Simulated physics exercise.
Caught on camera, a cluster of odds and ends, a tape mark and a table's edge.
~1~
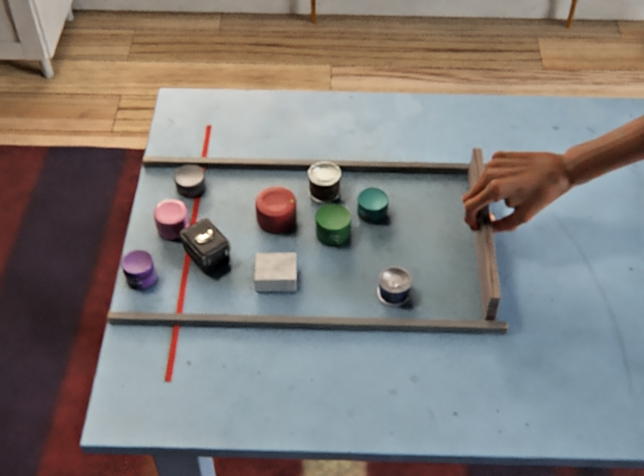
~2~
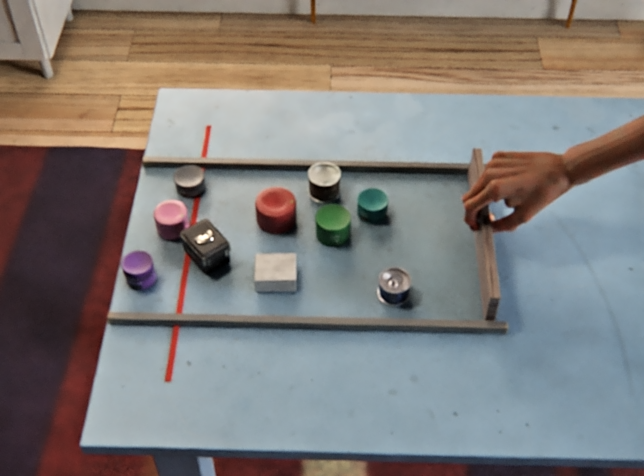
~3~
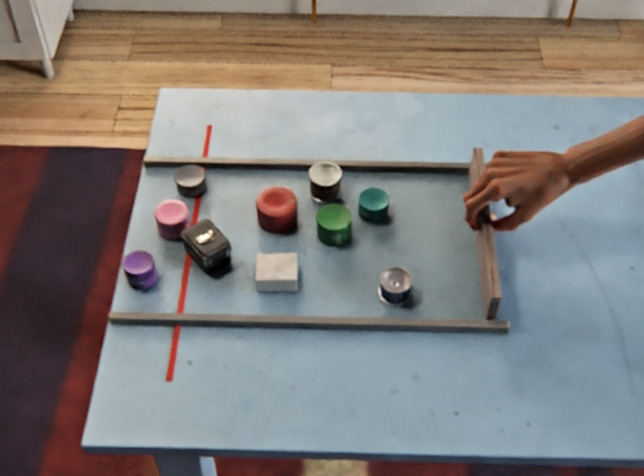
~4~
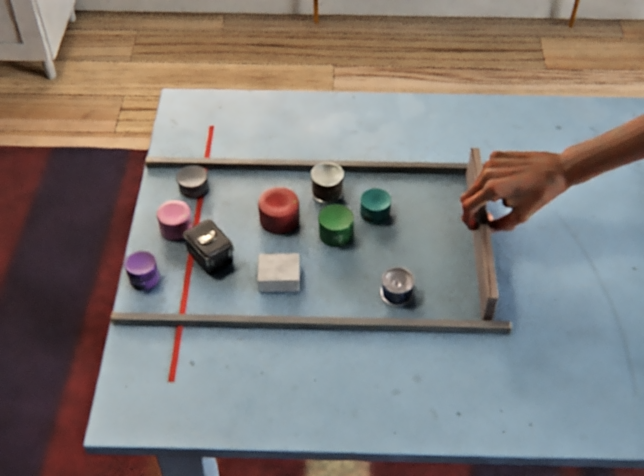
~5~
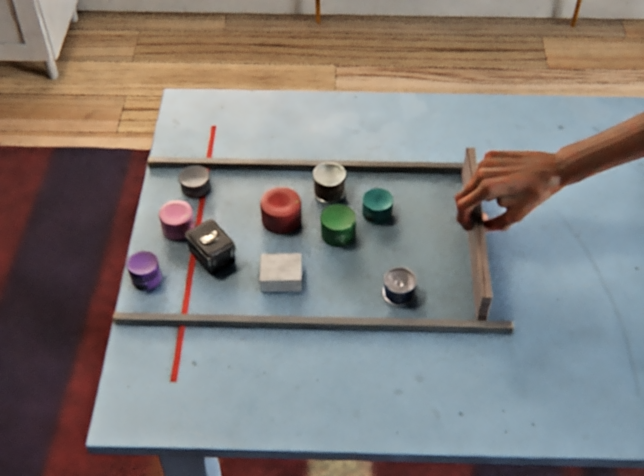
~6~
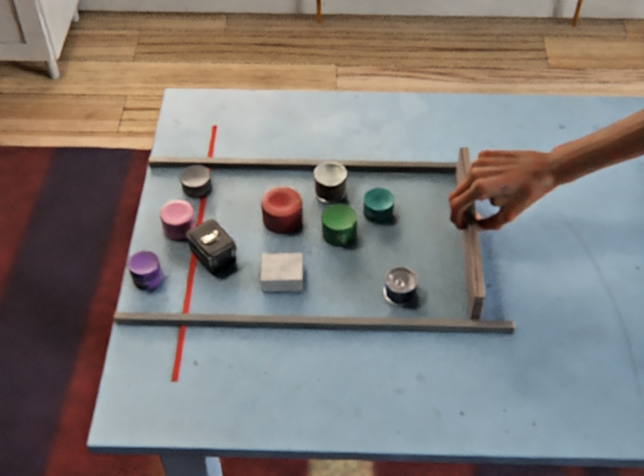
At the start, small tubs, lids and a dark case sit between two wooden rails on a blue table, some near a red tape line, while a hand grips an upright board at right. The objects stay put as the hand slides the board slightly left, still short of them.
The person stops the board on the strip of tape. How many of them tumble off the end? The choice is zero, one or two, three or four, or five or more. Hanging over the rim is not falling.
Outcome: The number that fall off is one or two.
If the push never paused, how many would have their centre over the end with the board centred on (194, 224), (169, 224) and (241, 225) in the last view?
Past the end: 1, 5 and 0.
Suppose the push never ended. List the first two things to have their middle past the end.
The order is the pink lid, then the black case.
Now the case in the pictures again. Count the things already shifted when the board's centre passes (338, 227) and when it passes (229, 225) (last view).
At the one place 4, at the other 9.
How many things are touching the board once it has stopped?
The number is 5.
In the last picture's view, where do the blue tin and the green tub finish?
First (170, 298), then (179, 228).
Soon after, none off yet; purple tub at rest near (146, 271); pink lid at rest near (178, 220); grey tub at rest near (196, 182).
At rest, the number that fall off is one or two; fallen, pink lid.
